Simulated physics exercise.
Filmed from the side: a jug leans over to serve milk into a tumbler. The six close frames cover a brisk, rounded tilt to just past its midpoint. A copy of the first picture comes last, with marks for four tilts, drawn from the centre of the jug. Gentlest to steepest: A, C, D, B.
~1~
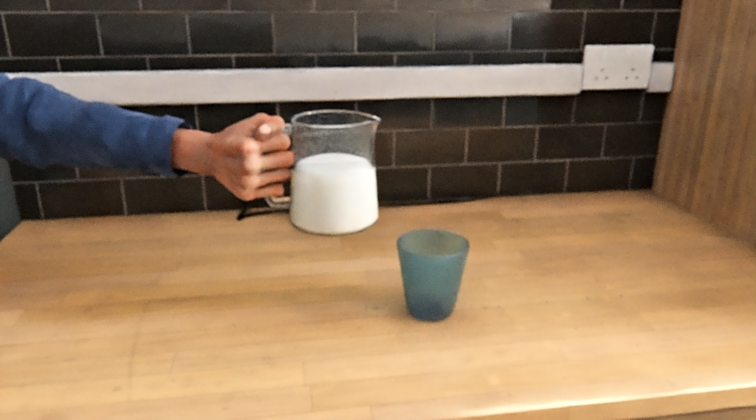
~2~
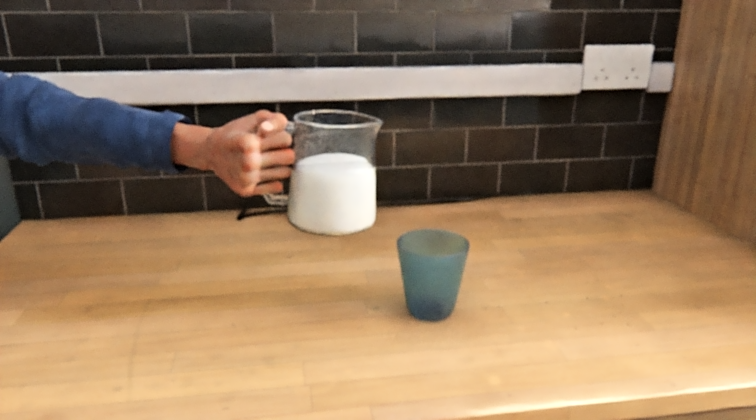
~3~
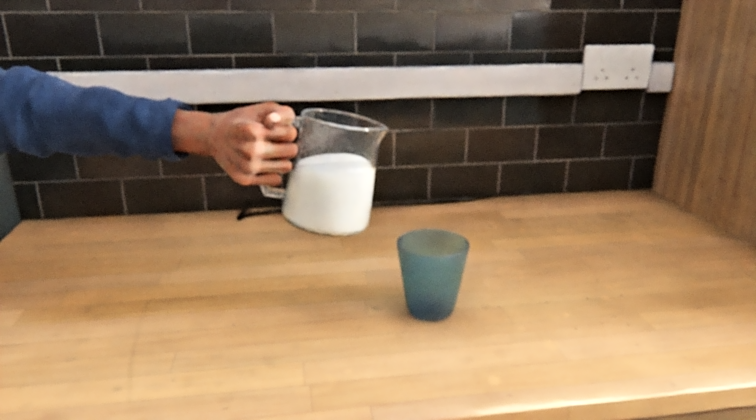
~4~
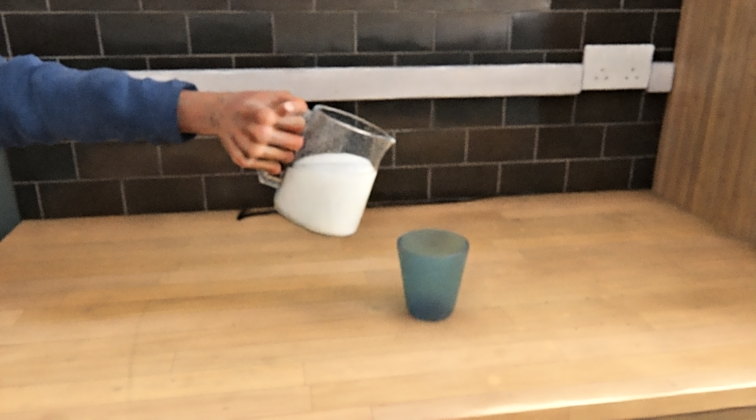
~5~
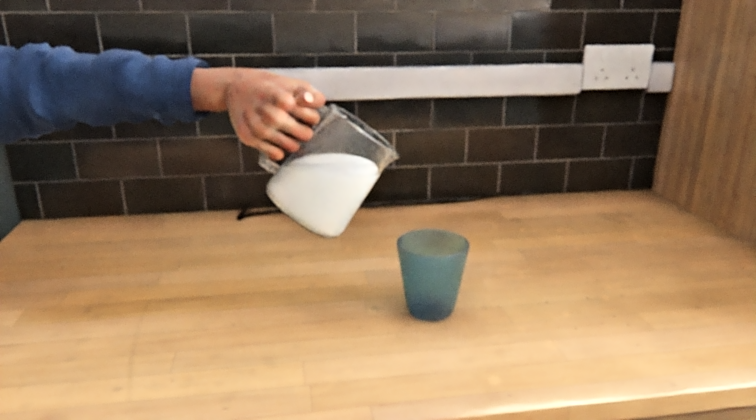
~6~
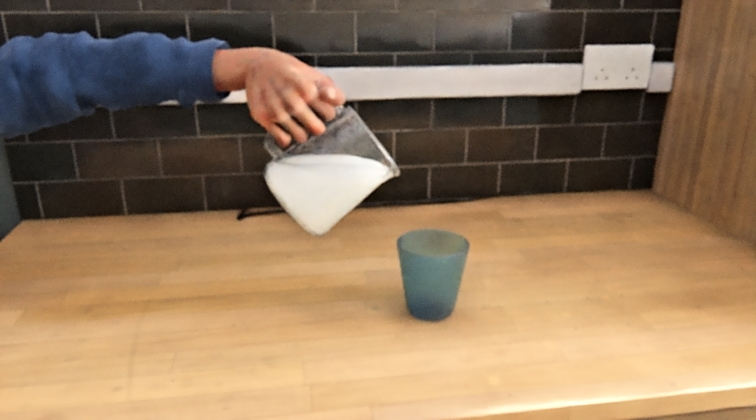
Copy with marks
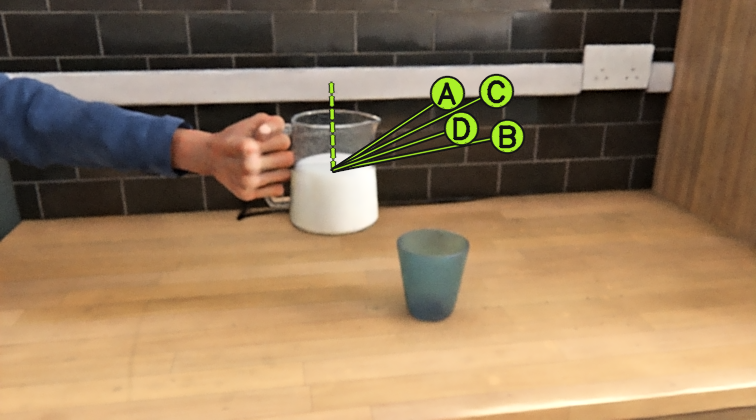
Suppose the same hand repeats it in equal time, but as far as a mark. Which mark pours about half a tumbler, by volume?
Best: D.
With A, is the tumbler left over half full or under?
Under.
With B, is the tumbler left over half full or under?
Over.
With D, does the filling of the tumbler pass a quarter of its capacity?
Yes, clearly.
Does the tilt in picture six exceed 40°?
Yes, it does.
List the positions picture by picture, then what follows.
The first frame shows upright, lip at (379, 120); rim of the tumbler round (433, 242); nothing has left yet.
The second frame shows tipped about 3°, lip at (381, 122); nothing has left yet.
The third frame shows tipped about 10°, lip at (387, 128); nothing has left yet.
The fourth frame shows tipped about 22°, lip at (394, 140); nothing has left yet.
The fifth frame shows tipped about 37°, lip at (398, 156); nothing has left yet.
The sixth frame shows tipped about 52°, lip at (399, 173); nothing has left yet.
In lime, A at (433, 104); B at (490, 139); C at (480, 98); D at (445, 132).
With A, the tumbler ends with about 11 % of what it can hold.
With B, the tumbler ends with about 66 % of what it can hold; 6 % of the milk is spilt.
With C, the tumbler ends with about 30 % of what it can hold.
With D, the tumbler ends with about 50 % of what it can hold.
